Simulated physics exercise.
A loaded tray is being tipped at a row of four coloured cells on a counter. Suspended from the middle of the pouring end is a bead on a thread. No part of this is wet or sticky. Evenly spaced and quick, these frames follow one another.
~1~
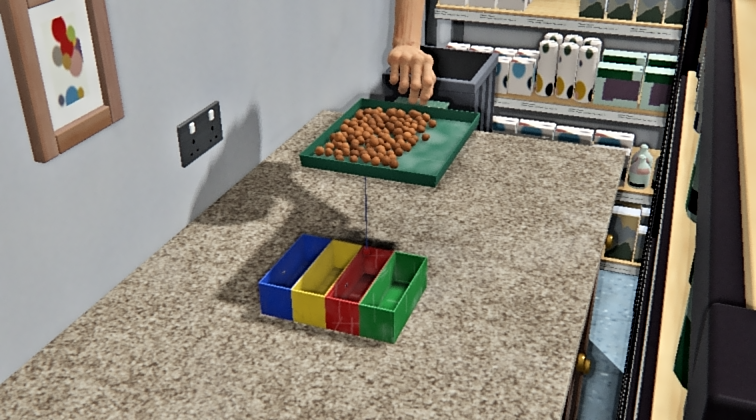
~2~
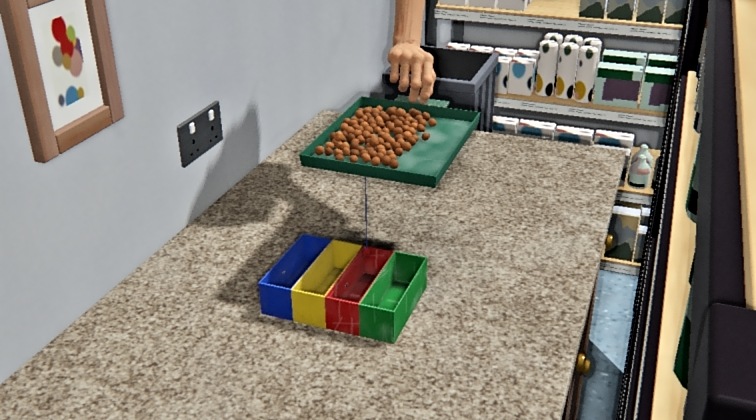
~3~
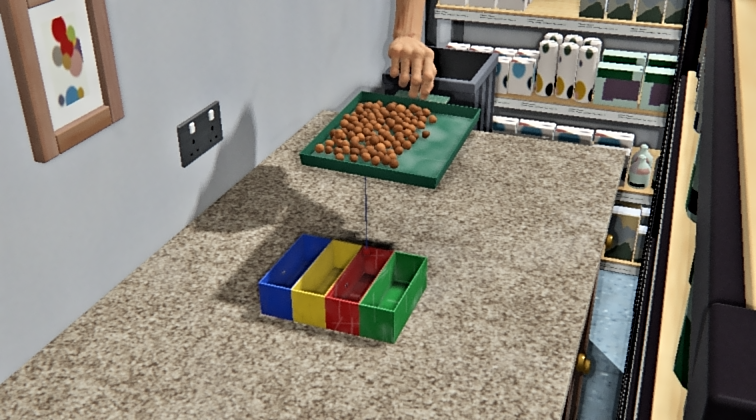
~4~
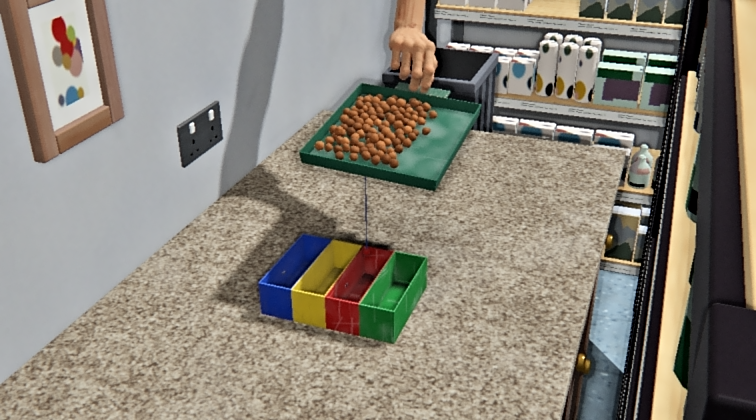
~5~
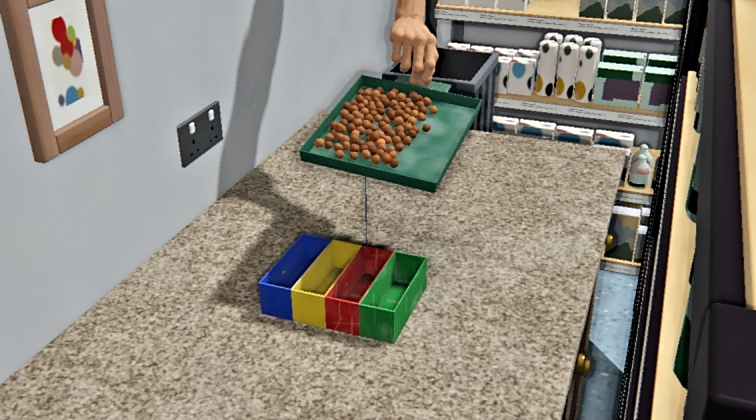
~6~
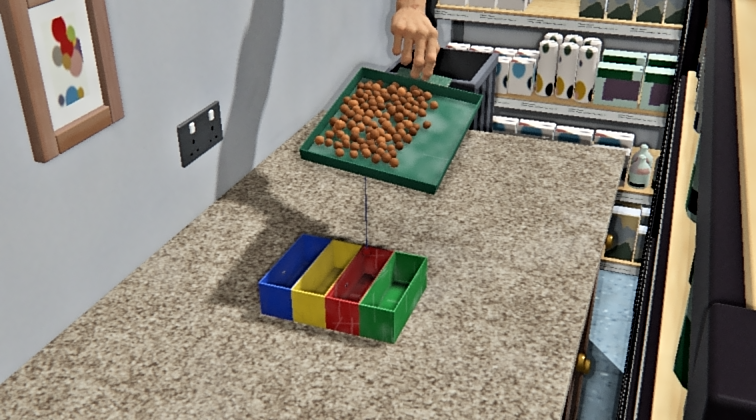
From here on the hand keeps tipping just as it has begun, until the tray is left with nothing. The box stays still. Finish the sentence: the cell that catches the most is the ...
... Green cell.
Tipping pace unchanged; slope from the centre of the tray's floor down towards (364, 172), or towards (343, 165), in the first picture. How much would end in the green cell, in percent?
The first gives 10 %, the second 0 %.
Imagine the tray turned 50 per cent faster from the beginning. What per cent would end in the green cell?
I'd expect close to 30 per cent.
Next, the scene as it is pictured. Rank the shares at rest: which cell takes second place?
It's red that ends up second.
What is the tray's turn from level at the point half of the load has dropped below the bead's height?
Roughly 115 degrees of tilt.
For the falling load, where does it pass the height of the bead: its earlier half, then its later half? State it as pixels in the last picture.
It passes near (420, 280) first and then near (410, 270).
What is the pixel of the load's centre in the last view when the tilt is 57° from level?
Mark it at roughly (402, 141) in the final frame.
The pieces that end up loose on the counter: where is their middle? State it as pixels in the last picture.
It's centred at about (450, 324).
Just after the last frame, tray tipped steeply; every one on the tray.
A moment on, tray tipped right over; every one on the tray.
Further on, tray tipped past a quarter turn; roughly a quarter in the green cell; about a tenth in the red cell; roughly half falling or outside the box.
When it is over, tray tipped past a quarter turn; roughly a quarter in the green cell; about a tenth in the red cell; not one in the yellow cell; not one in the blue cell; roughly half outside the box.
